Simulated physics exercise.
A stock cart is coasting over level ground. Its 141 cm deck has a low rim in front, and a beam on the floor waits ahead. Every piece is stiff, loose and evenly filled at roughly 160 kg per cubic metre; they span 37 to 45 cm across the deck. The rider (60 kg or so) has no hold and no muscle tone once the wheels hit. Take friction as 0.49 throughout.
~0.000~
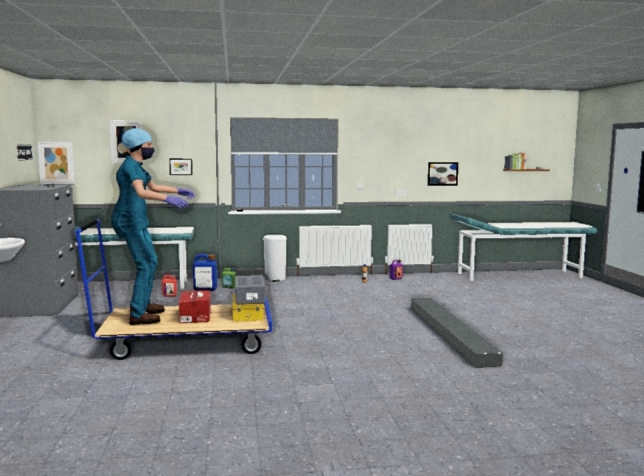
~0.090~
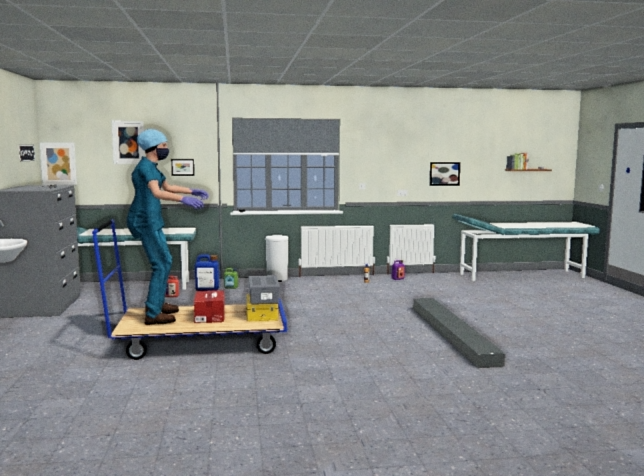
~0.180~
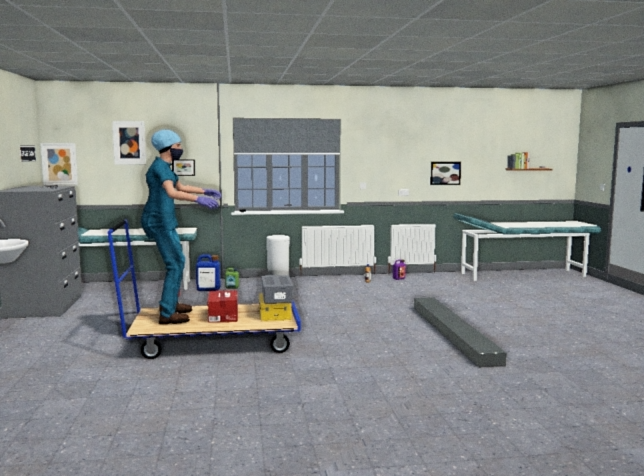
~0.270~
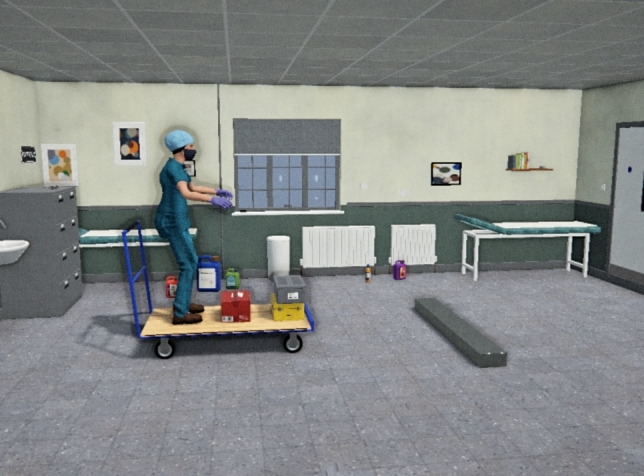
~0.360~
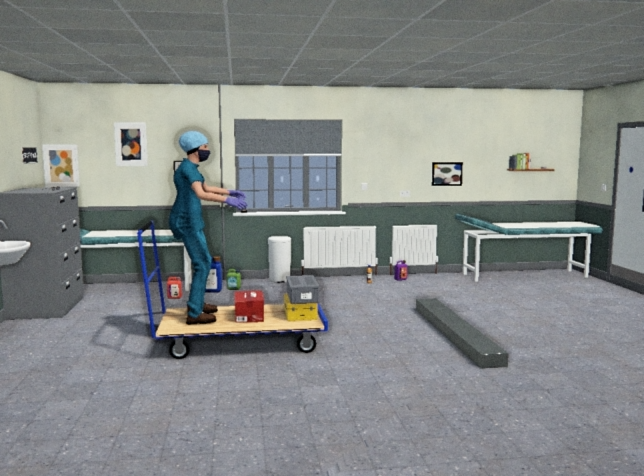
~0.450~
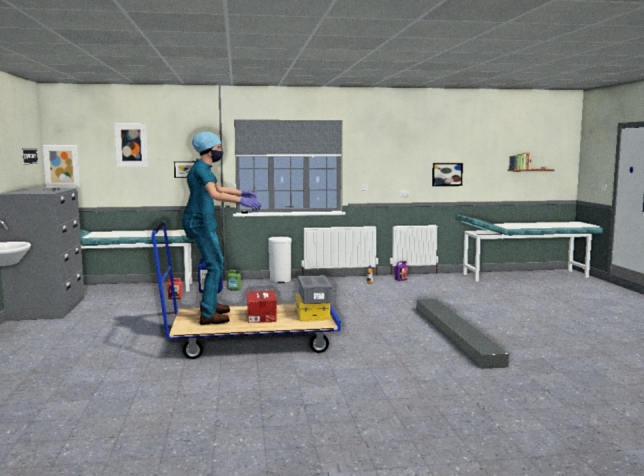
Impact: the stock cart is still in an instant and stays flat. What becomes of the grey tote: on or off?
The grey tote goes over the front rim at this speed.
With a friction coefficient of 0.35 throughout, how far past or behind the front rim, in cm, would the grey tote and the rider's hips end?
In that case grey 60 past, hips 90 behind.
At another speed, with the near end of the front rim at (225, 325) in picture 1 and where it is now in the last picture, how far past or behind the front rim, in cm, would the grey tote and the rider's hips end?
In that case grey 80 past, hips 10 past.
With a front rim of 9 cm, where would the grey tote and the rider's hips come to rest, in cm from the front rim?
Then grey 30 past, hips 90 behind.
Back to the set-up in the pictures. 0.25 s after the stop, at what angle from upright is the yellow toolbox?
Roughly 0° from upright.
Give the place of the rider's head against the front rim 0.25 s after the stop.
About 80 cm behind the rim.
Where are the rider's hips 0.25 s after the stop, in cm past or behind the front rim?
Some 90 cm behind it.
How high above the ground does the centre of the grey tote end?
Some 10 cm up.
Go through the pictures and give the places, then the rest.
In the first frame, grey tote (250, 290), red parcel (195, 306), rim corner (270, 328); 0 cm covered, 171 to go.
In the second frame, grey tote (264, 290), red parcel (210, 306), rim corner (285, 328); 11 cm covered, 160 to go.
In the third frame, grey tote (277, 289), red parcel (223, 306), rim corner (299, 327); 22 cm covered, 149 to go.
In the fourth frame, grey tote (289, 289), red parcel (236, 306), rim corner (312, 327); 33 cm covered, 138 to go.
In the fifth frame, grey tote (302, 289), red parcel (249, 306), rim corner (326, 327); 43 cm covered, 127 to go.
In the sixth frame, grey tote (314, 290), red parcel (262, 306), rim corner (339, 327); 54 cm covered, 117 to go. Speed about 1.2 m/s.
The wheels strike at 1.41 s.
After 1.66 s the grey tote is 0 cm behind the rim, tilted 20°, near (454, 285) in the last picture's view.
After 1.96 s the grey tote is 14 cm past the rim, tilted 115°, near (468, 307) in the last picture's view.
After 2.41 s the grey tote is 34 cm past the rim, tilted 180°, near (487, 325) in the last picture's view.
When all is still (4.0 s), past the rim, grey tote; behind it, yellow toolbox, red parcel and the rider's hips.
